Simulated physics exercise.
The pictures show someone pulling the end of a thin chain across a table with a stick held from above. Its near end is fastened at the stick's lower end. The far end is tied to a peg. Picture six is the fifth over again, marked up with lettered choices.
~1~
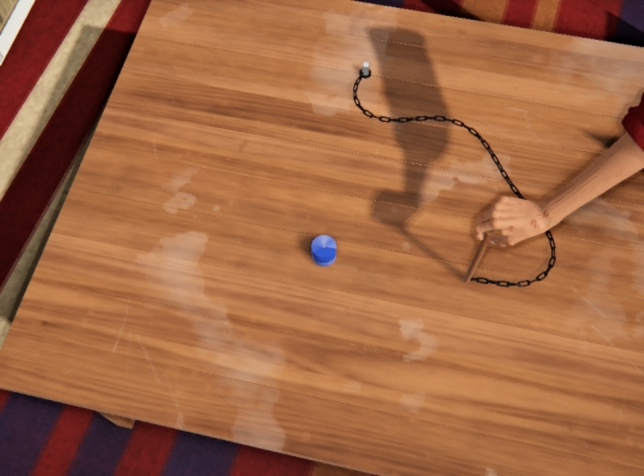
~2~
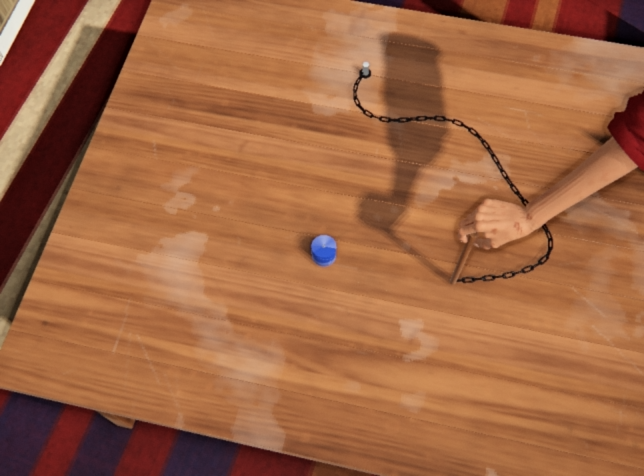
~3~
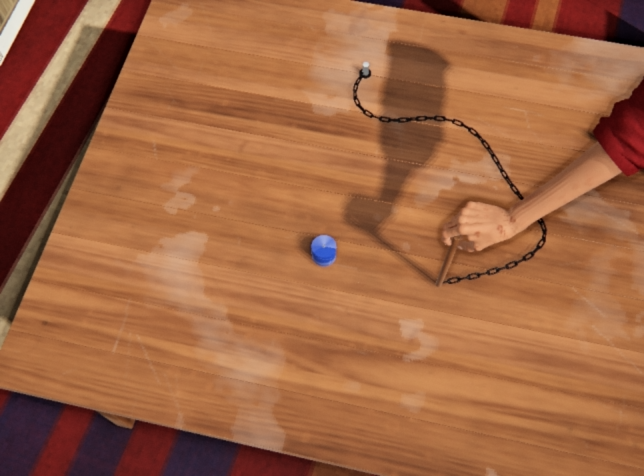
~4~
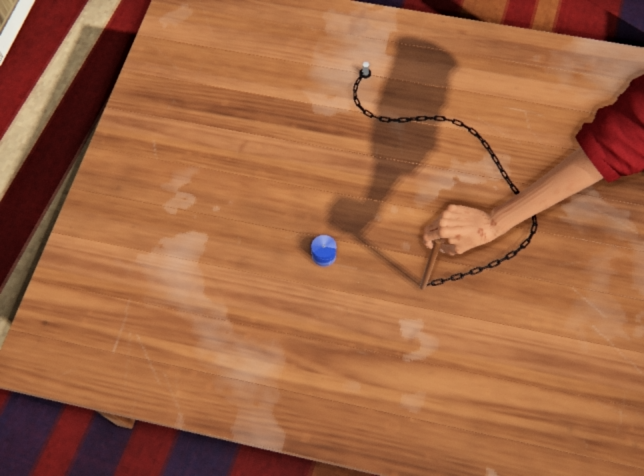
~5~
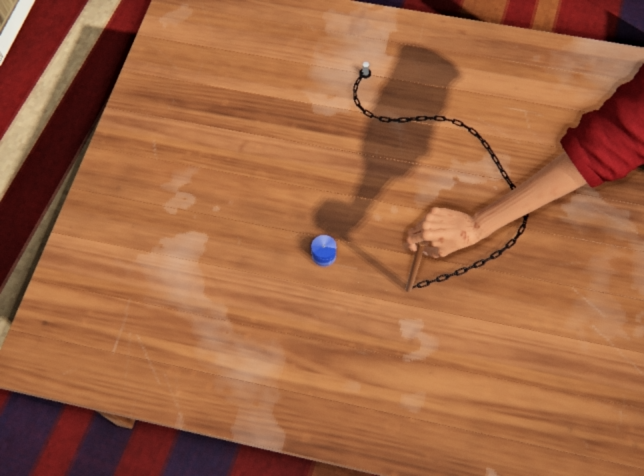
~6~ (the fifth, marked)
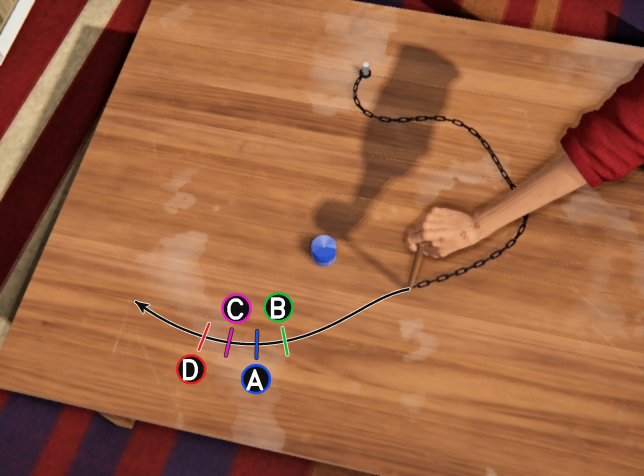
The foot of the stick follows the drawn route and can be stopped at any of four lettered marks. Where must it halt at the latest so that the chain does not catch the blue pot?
As far as tick D.
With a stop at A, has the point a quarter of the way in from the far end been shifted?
No.
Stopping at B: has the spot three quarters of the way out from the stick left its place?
By then, no.
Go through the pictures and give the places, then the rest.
In the first frame, peg (366, 69); blue pot (324, 251).
In the second frame, peg (366, 69); blue pot (324, 251).
In the third frame, peg (366, 69); blue pot (324, 251).
In the fourth frame, peg (366, 69); blue pot (324, 251).
In the fifth frame, peg (366, 69); blue pot (324, 251).
On the marked copy, A at (257, 344); B at (285, 341); C at (229, 342); D at (204, 337); the route from (409, 289) via (268, 344) to (136, 302).
Taking D. A third of the way, foot of the stick (341, 321), middle of the chain (476, 166).
Two thirds of the way, foot of the stick (270, 344), middle of the chain (431, 195).
When it is over, foot of the stick (204, 337), middle of the chain (394, 214); nothing has been touched.
As for the rest, A is safe but short; B is safe but short; C is safe but short.
